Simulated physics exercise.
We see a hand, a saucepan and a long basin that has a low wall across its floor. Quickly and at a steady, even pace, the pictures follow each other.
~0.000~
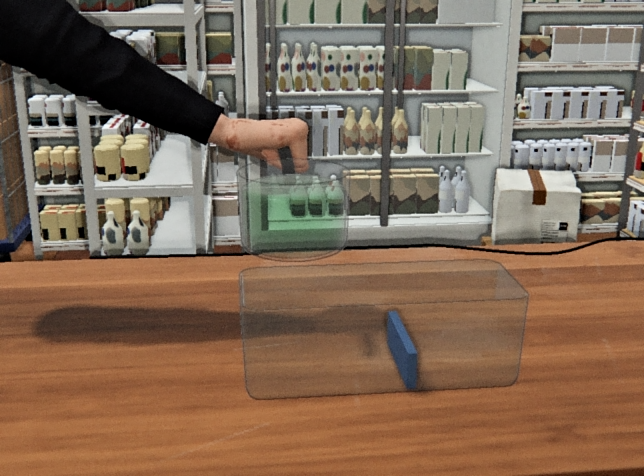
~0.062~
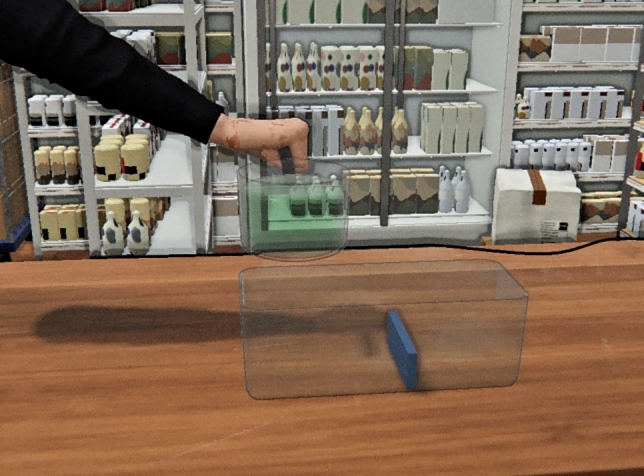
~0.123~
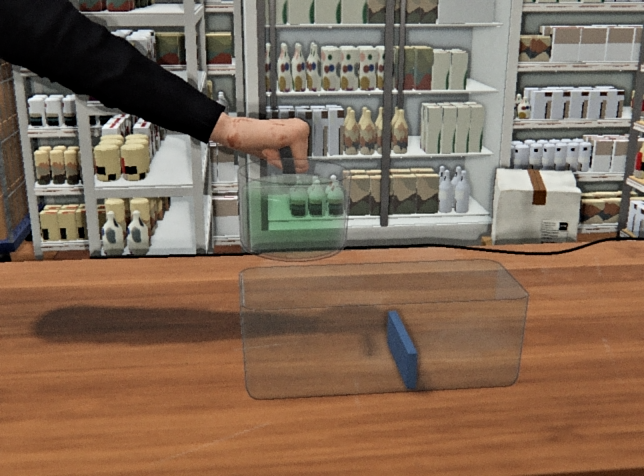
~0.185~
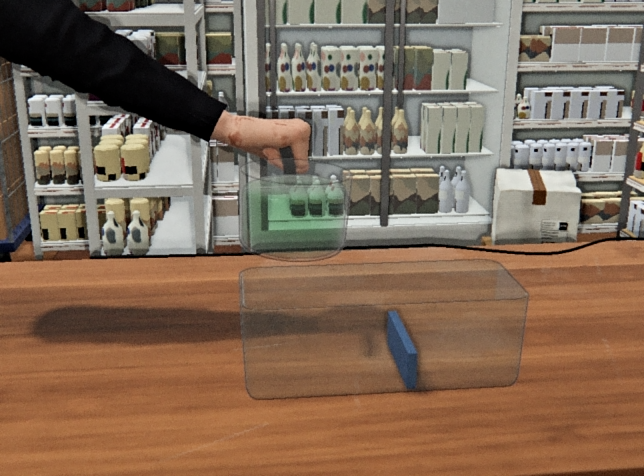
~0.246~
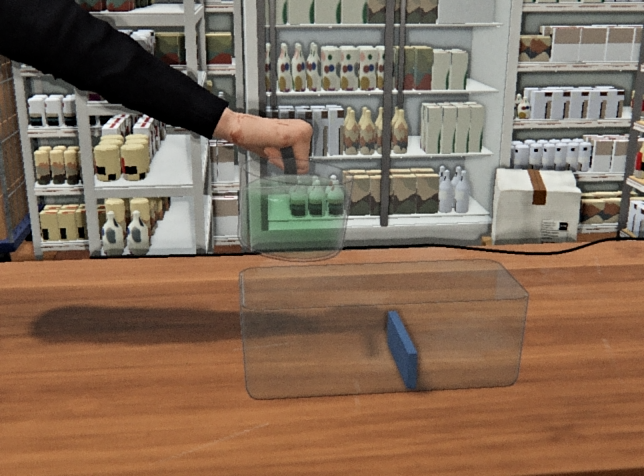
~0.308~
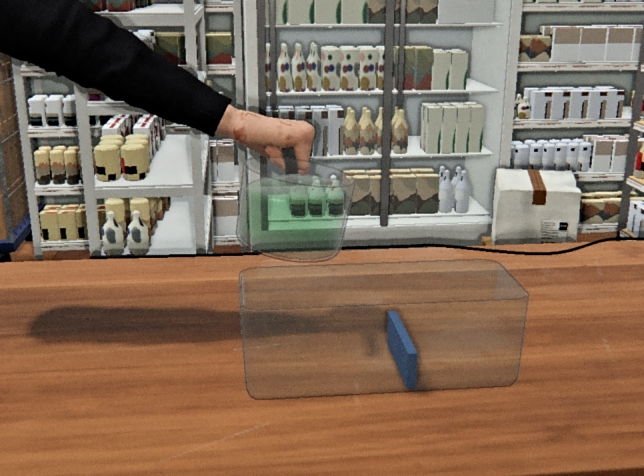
A wooden tabletop stands before white shelves stocked with bottles and cartons, seen from the front and slightly above by a still camera. A long clear basin with a low blue wall across its floor sits on the table, while a black-sleeved arm from the left holds a clear saucepan of green liquid above and behind it. The hand stays almost still, then gradually tilts the pan slightly rightward.
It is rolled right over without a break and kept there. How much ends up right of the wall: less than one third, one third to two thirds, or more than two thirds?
After it calms, what's right of the wall is a middling share, one third to two thirds.
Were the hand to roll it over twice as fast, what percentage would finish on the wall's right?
35 per cent or thereabouts.
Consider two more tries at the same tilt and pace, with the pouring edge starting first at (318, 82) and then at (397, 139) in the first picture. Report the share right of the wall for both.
Roughly 40 per cent, then roughly 95 per cent.
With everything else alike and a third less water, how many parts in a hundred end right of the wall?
I'd put it at some 20 %.
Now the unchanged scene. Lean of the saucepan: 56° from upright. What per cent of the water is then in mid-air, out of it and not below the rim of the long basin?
It's close to 15 per cent.
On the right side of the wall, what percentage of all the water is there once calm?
I'd put it near 50 per cent.
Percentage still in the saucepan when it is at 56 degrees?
Still holding around 75 %, give or take.
A moment on, the saucepan is tipped part way and 77 per cent is still to pour, 4 is left of the wall and 3 right of it.
Next, the saucepan is tipped on its side and 23 per cent is still to pour, 21 is left of the wall and 47 right of it.
Then the saucepan is tipped right over and 2 per cent is still to pour, 47 is left of the wall and 49 right of it.
Later the saucepan is tipped right over and 0 per cent is still to pour, 50 is left of the wall and 49 right of it.
In the end 50 per cent lies left of the wall, 49 right of it and 0 outside.
